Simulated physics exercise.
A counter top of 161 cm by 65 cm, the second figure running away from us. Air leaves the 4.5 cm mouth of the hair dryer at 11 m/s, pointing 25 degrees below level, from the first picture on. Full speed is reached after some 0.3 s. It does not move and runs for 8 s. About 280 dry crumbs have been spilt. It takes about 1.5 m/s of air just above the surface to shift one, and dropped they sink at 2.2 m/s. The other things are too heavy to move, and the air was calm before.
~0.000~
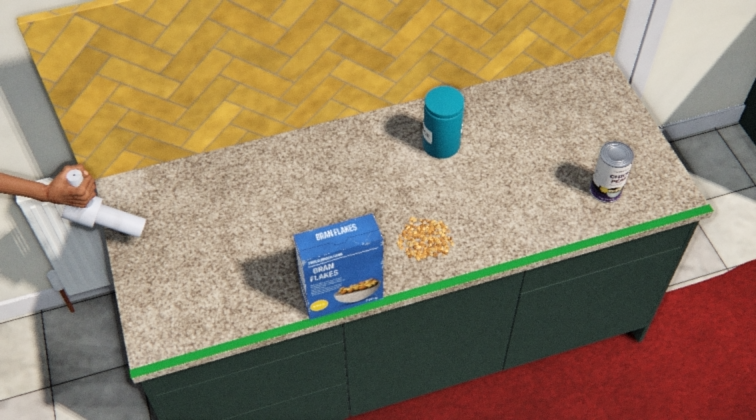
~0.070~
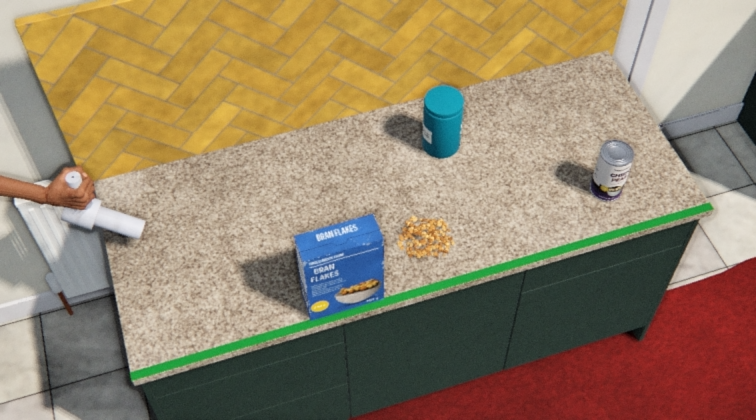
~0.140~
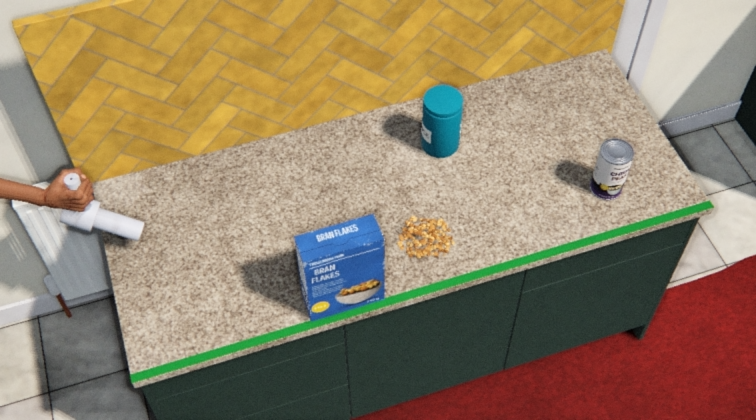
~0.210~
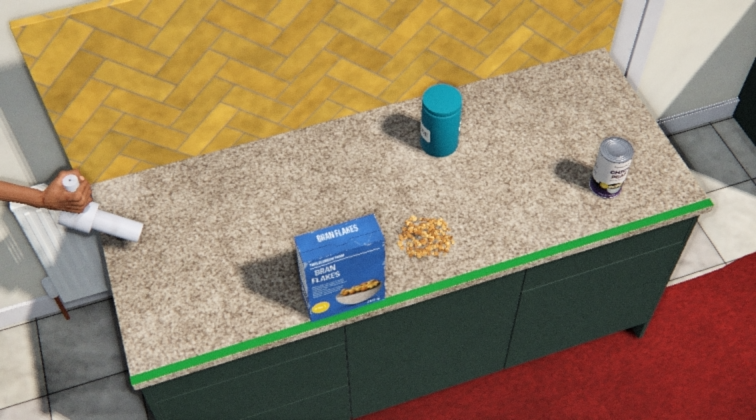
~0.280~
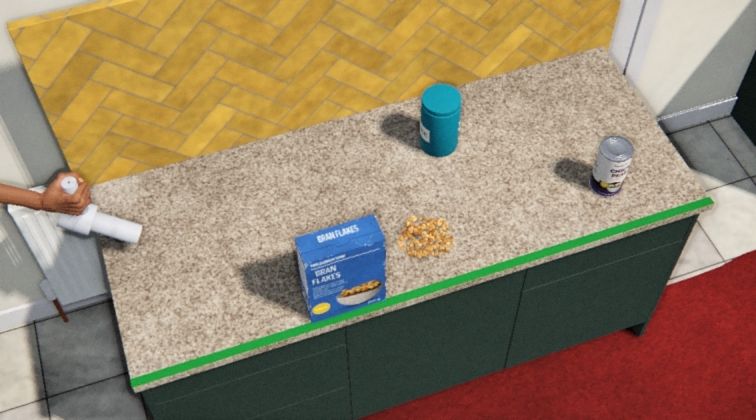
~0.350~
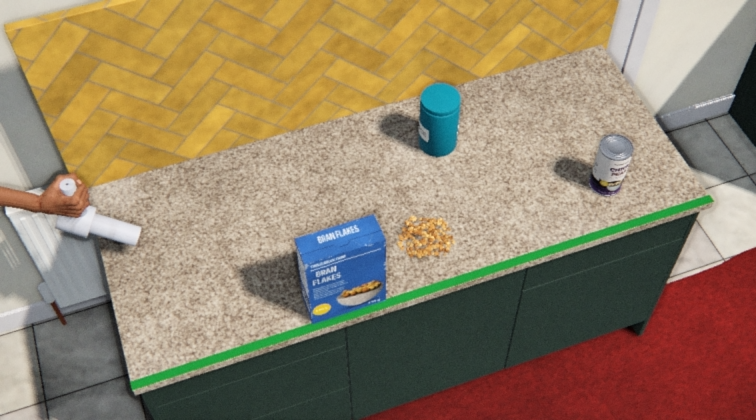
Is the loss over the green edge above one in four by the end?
As for a quarter going over the green edge: Yes.
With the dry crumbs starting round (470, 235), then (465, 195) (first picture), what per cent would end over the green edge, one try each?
In that order: 70 %, 0 %.
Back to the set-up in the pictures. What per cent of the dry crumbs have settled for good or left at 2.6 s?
Some 80 per cent.
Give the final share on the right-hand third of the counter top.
About 15 %.
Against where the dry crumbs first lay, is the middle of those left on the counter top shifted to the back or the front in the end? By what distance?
To the front, by about 5 cm.
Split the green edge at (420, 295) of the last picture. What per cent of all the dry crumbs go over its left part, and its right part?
About 0 % left and 80 % right.
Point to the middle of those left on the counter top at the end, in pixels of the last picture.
Around (619, 200).
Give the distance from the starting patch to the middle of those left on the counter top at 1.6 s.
About 55 cm.
After 1.6 s the count stands so, 79 % are over the green edge; the middle of those still in play is near (619, 204).
After 2.6 s the count stands so, 80 % are over the green edge; the middle of those still in play is near (615, 204).
After 4.4 s the count stands so, 80 % are over the green edge; the middle of those still in play is near (619, 202).
After 8.0 s, at the end, 81 % are over the green edge; the middle of those still in play is near (619, 200).
